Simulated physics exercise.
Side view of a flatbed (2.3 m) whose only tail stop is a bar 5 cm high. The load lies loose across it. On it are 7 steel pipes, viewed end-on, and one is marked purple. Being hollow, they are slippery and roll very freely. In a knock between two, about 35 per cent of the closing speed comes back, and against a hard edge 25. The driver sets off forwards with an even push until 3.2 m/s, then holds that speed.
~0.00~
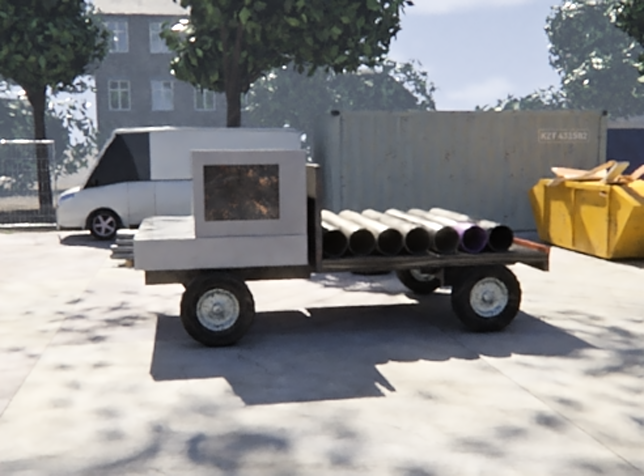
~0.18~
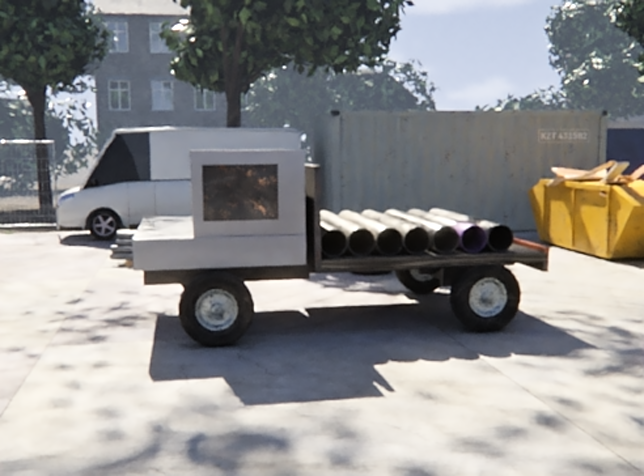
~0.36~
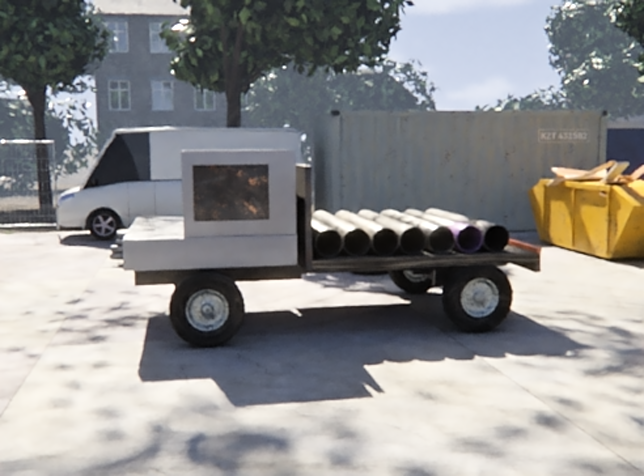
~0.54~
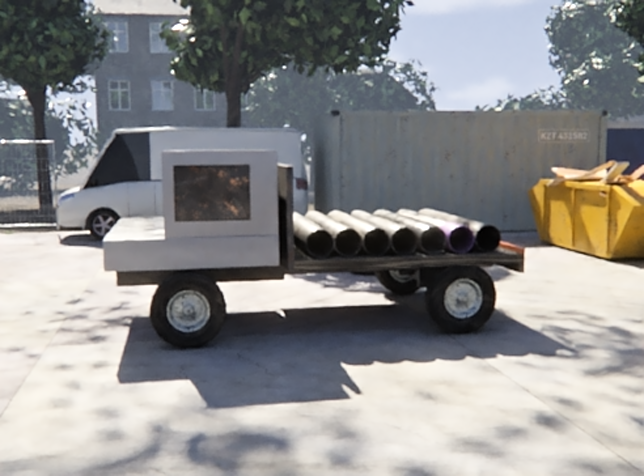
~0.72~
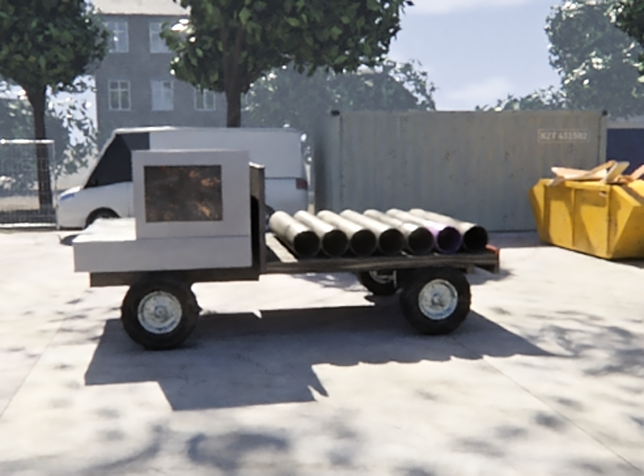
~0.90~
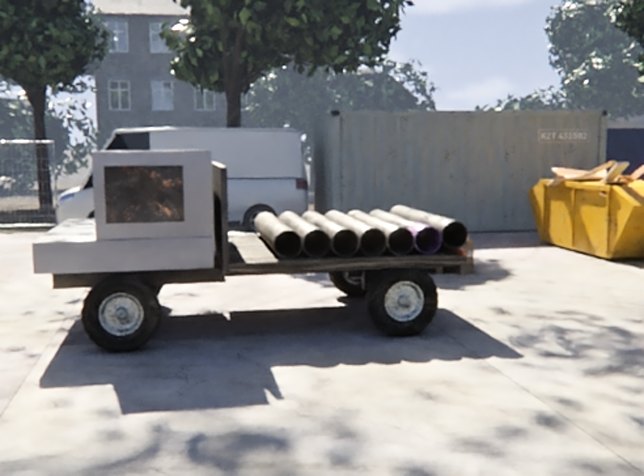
Sunlit yard with a flatbed pulling away to the left, gathering speed, as its row of seven pipes shifts rightward along the bed.
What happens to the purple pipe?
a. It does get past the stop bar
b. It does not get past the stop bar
It does get past the stop bar (a).
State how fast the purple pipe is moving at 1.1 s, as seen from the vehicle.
It's going at around 1.0 m/s.
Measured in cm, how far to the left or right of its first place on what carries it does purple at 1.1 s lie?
By then purple sits 55 right of where it began.
After 1.1 s, purple is on the bed, 15 cm from the bar, rolling towards it; 1 lost off the end.
After 1.3 s, purple is on the bed, 5 cm from the bar, rolling towards it; 1 lost off the end.
After 1.5 s, purple is going over the tail; 2 lost off the end.
At rest (3.6 s), purple is off the end; 2 lost off the end.
